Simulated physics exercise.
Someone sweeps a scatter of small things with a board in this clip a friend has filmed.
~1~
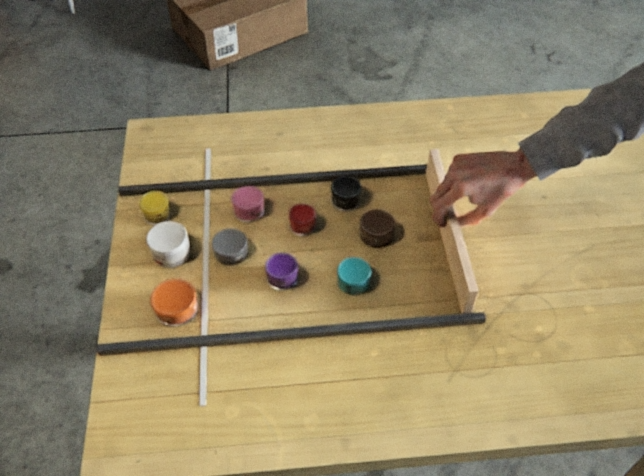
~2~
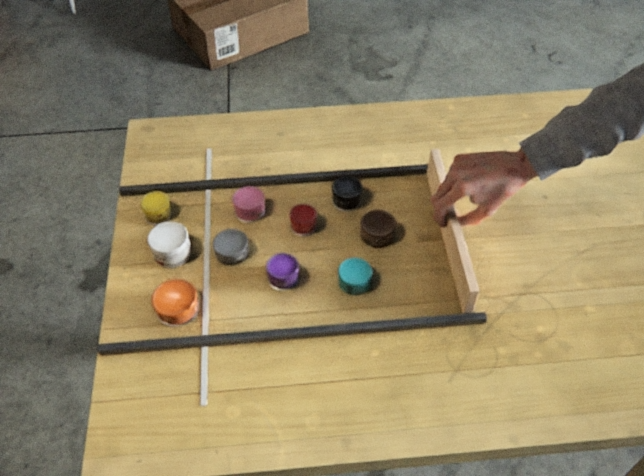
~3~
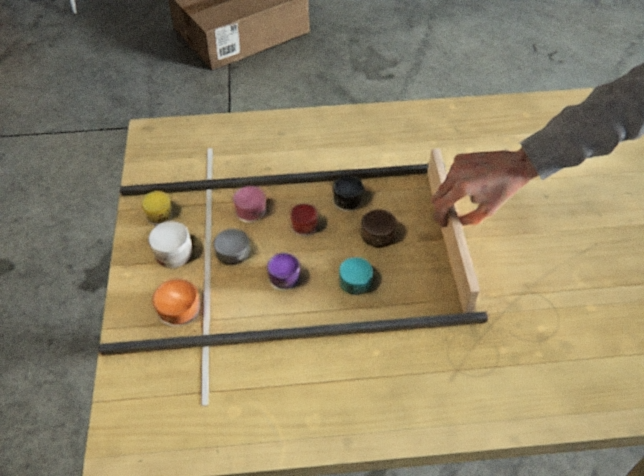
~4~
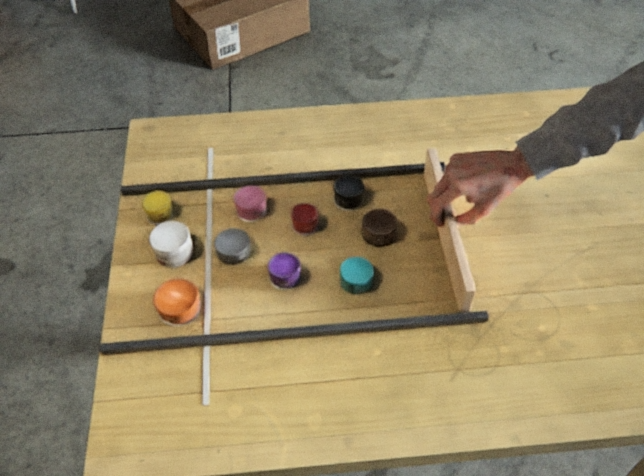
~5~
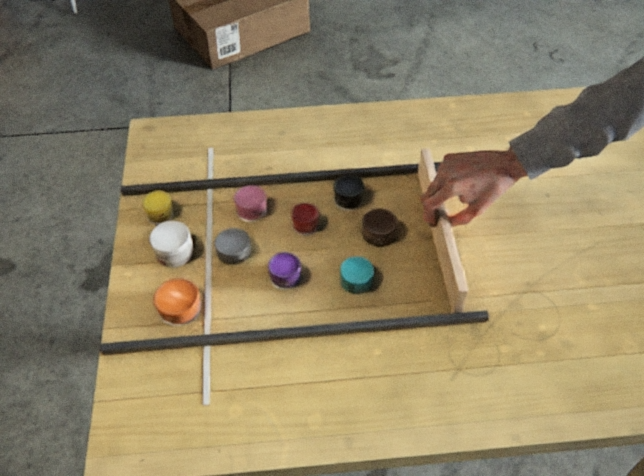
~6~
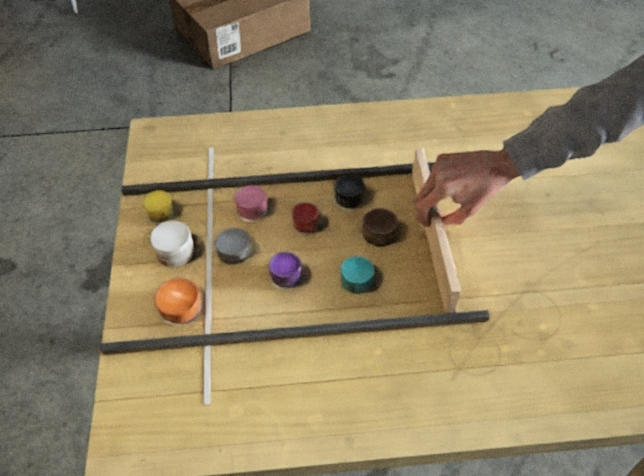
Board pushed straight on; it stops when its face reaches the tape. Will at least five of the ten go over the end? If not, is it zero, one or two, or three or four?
No, zero go over.
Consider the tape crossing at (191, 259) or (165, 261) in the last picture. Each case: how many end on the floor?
Respectively 1 and 2.
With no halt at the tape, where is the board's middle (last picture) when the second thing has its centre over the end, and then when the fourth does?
First roughly (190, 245), later roughly (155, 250).
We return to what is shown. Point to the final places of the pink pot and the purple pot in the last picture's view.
The pink pot ends at (164, 211) and the purple pot at (171, 273).
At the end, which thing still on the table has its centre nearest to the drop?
Ending up nearest is the white tub.
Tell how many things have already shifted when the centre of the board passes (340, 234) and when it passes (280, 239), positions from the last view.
So far 4, and 7 at the second.
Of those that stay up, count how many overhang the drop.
As for overhanging, the count is 1.
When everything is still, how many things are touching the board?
4 of them.
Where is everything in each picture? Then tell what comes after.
The first frame shows yellow pot (156, 208); white tub (169, 245); orange tin (175, 302); board (449, 227); tape (206, 258).
The second frame shows white tub (170, 245); grey tub (231, 247).
The third frame shows orange tin (177, 303); red pot (304, 220).
The fourth frame shows yellow pot (158, 208); board (447, 226).
The fifth frame shows white tub (172, 245); pink pot (251, 204).
The sixth frame shows yellow pot (159, 208); white tub (173, 244); orange tin (179, 302); board (434, 227); tape (209, 257).
Early on, none off yet; yellow pot at rest near (159, 208); white tub at rest near (173, 244); orange tin at rest near (179, 302).
A while later, none off yet; yellow pot at rest near (159, 208); white tub travelled a little near (160, 245); orange tin at rest near (179, 302).
Finally, the number that fall off is zero.
